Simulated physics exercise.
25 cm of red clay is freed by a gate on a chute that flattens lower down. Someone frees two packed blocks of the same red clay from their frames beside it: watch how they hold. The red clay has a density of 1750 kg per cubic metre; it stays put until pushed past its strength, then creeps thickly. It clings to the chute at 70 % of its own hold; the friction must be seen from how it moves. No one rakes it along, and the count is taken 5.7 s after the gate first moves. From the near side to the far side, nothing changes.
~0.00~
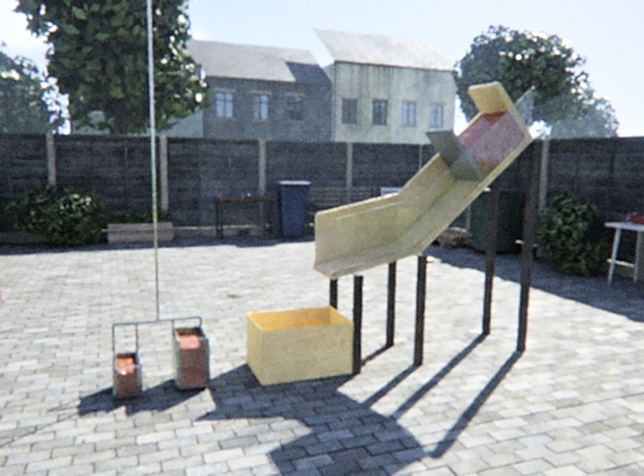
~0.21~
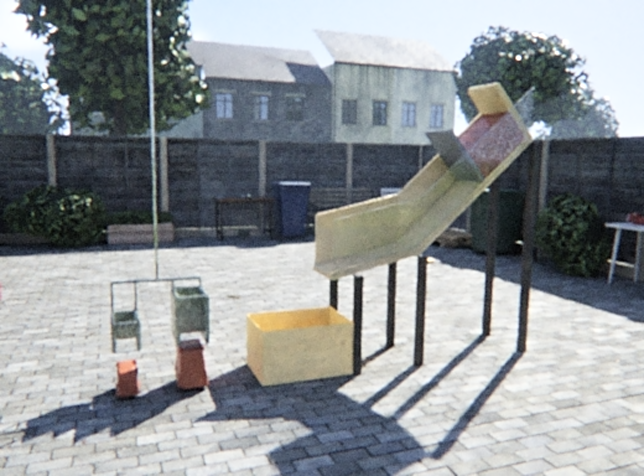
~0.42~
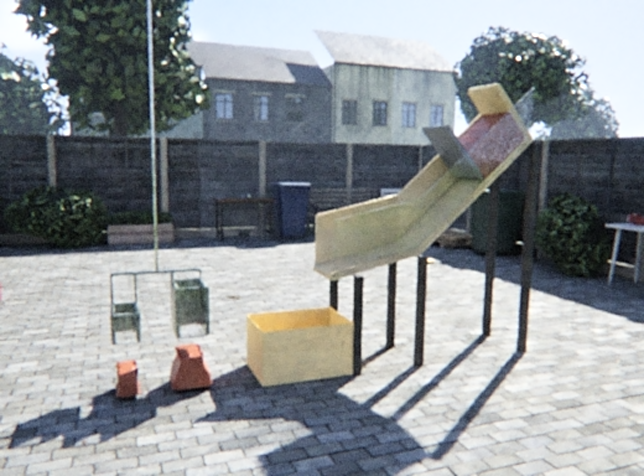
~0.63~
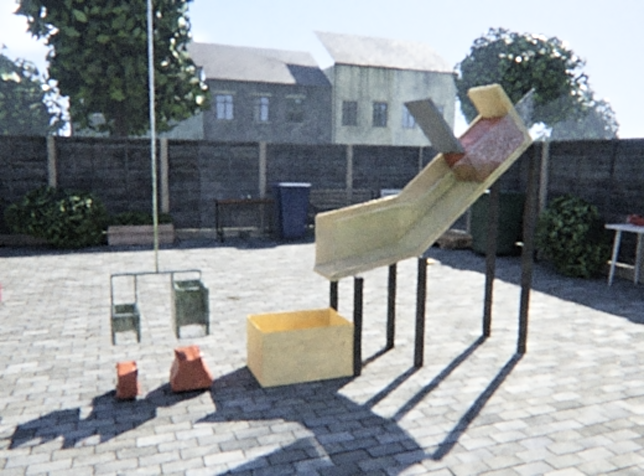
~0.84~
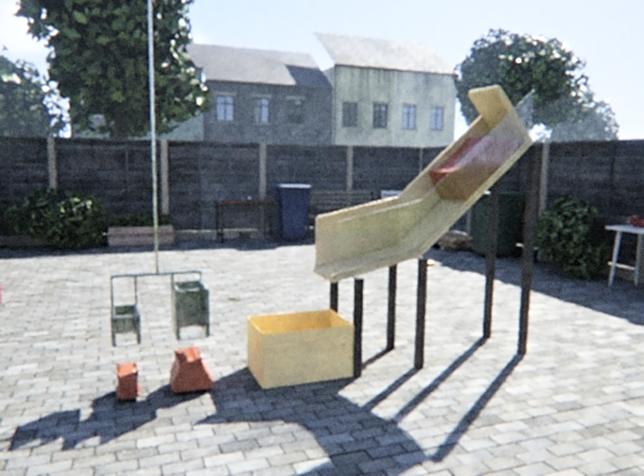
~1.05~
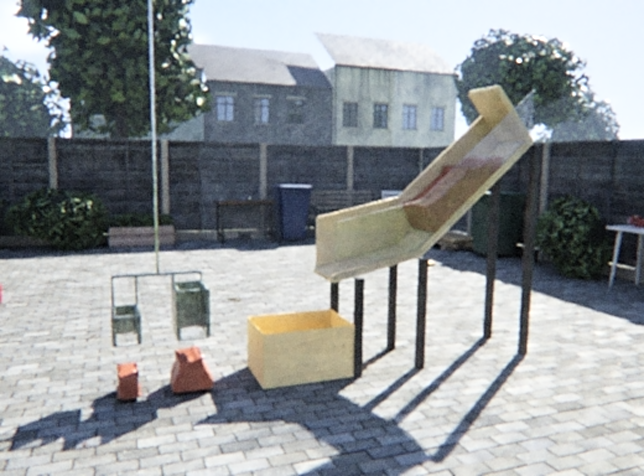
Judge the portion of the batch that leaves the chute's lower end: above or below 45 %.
It ends up smaller than 45 per cent.
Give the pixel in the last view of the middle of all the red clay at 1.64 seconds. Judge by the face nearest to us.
Somewhere about (381, 251), I'd say.
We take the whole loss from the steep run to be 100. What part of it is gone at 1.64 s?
Close to 90 percent.
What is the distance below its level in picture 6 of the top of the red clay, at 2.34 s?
About 53.5 cm.
By 1.64 s, 18 % is on the steep run, 82 % on the flatter one and 0 % past the end.
By 2.34 s, 8 % is on the steep run, 67 % on the flatter one and 25 % past the end.
By 3.04 s, 8 % is on the steep run, 67 % on the flatter one and 25 % past the end.
By 3.74 s, 8 % is on the steep run, 67 % on the flatter one and 25 % past the end.
By 6.13 s, at the end, 8 % is on the steep run, 67 % on the flatter one and 25 % past the end.
